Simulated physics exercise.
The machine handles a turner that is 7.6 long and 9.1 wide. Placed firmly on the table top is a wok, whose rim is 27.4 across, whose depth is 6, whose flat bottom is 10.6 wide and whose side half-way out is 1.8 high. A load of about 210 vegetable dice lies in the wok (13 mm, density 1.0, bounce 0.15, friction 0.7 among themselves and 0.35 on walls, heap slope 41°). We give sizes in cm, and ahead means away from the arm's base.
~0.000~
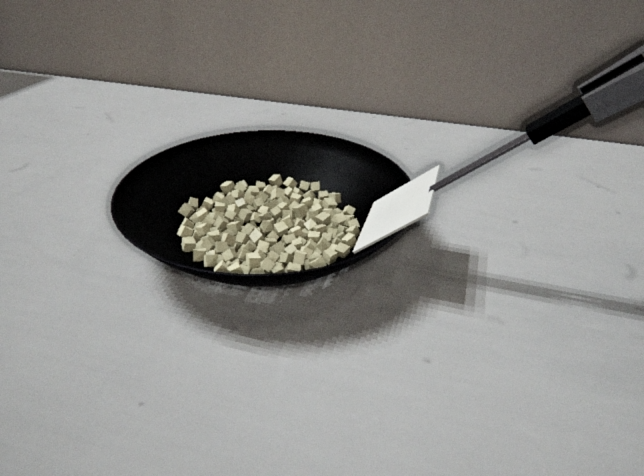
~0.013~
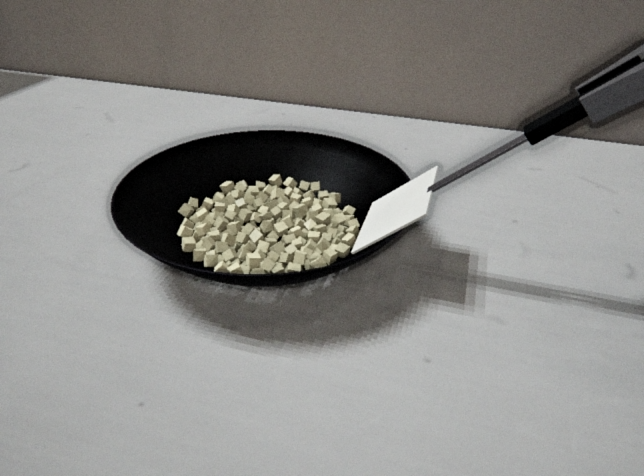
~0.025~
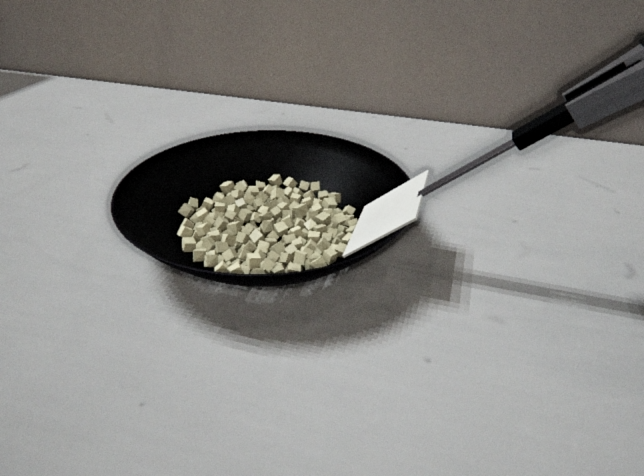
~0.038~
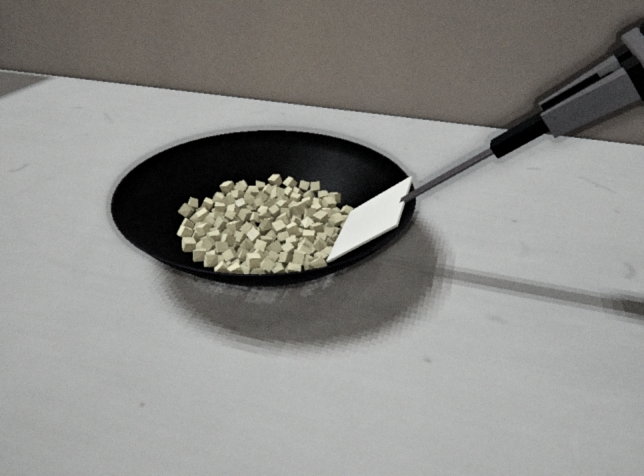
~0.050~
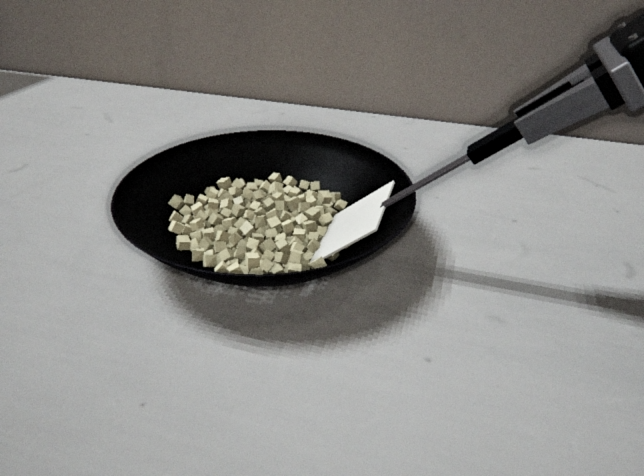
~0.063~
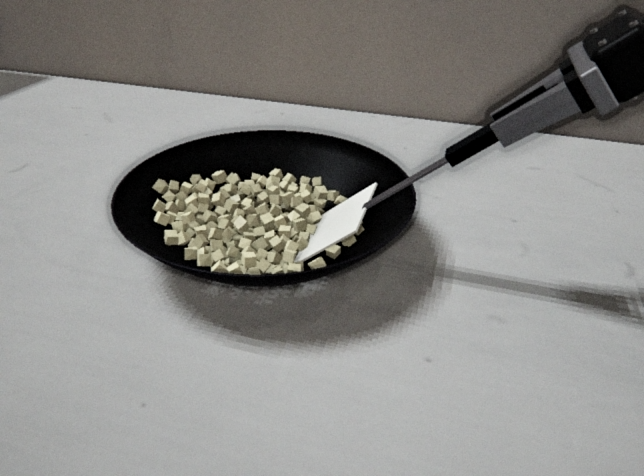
On a pale table top, a black wok holds a heap of small, light vegetable dice, with a white turner resting at its right side. After barely moving at first, the machine pushes the turner leftward into the heap, and the dice shift and spread toward the wok's left side.
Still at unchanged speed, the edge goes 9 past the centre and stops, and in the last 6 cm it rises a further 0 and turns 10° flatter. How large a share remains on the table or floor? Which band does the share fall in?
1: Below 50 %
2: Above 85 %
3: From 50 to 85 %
The answer is 3.
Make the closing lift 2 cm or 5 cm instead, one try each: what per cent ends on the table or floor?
Close to 60 and 50 percent respectively.
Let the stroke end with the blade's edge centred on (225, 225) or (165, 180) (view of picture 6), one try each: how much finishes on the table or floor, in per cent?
About 20 and 65 per cent.
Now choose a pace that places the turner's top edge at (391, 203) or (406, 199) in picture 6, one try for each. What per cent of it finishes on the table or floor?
I'd estimate some 35 and 30 in a hundred.
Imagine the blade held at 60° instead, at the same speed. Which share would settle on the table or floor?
In that case some 65 per cent.
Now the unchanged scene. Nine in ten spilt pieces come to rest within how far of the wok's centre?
Some 45 cm from the centre.
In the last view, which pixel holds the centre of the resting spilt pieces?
Close to (16, 192) in pixels.
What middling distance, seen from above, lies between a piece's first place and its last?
Somewhere about 21 centimetres, I'd say.
After 0.09 s, sloping 41°, highest piece 9 above the table; 212 in the wok, 2 on the blade or in flight.
After 0.13 s, sloping 39°, highest piece 12 above the table; 195 in the wok, 19 on the blade or in flight.
After 0.34 s, sloping 31°, highest piece 11 above the table; 90 in the wok, 36 on the table or floor, 88 on the blade or in flight.
After 1.39 s, sloping 31°, highest piece 7 above the table; 125 on the table or floor, 89 in the wok.
In the end, 125 on the table or floor, 89 in the wok. That is 58 % on the table or floor.
